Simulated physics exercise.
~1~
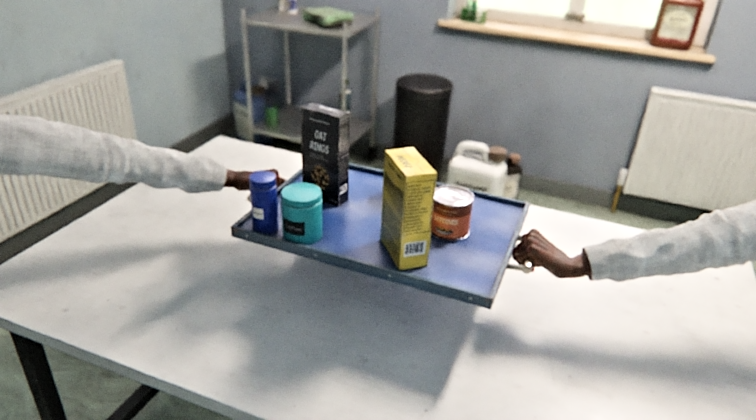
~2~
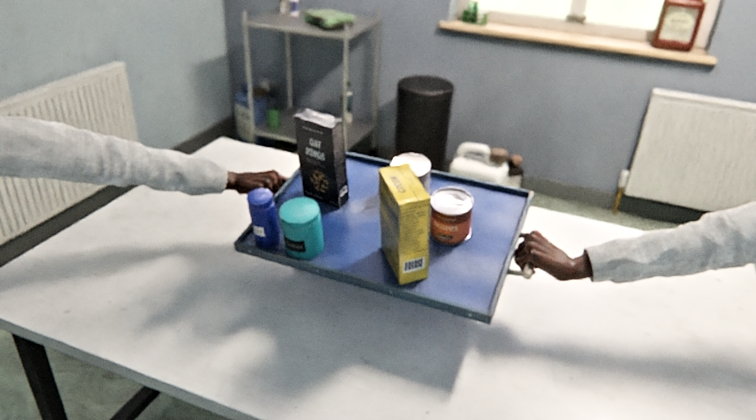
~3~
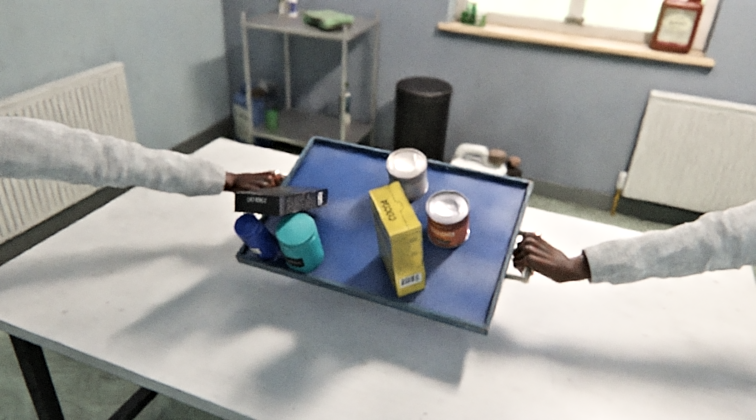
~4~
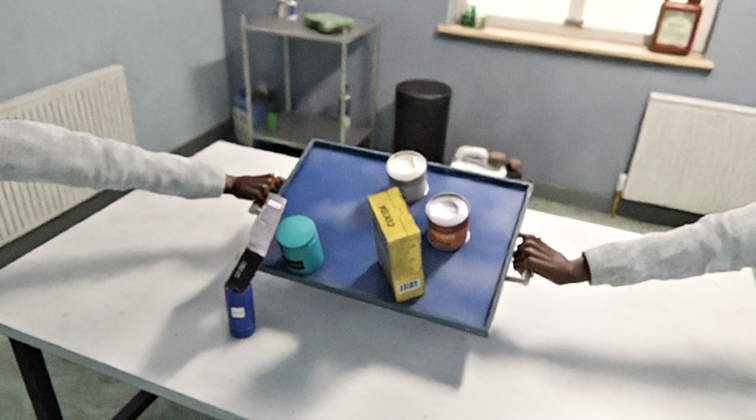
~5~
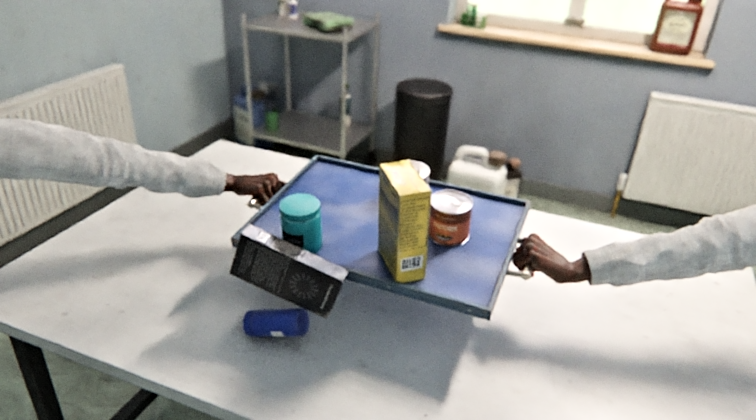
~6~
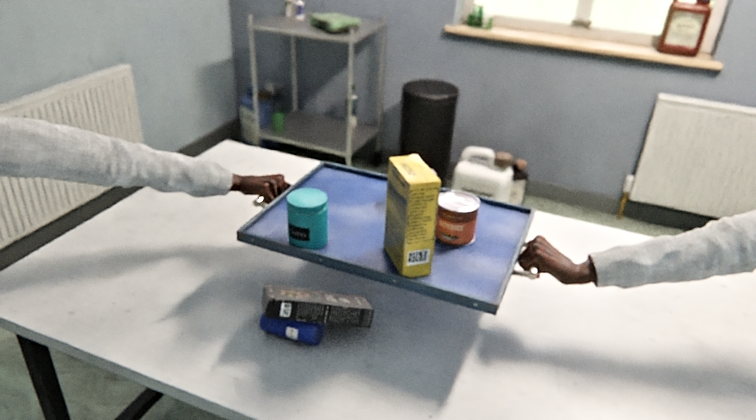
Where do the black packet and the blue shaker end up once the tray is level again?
Both end up off the tray, lying on their sides on the table beneath its near edge.
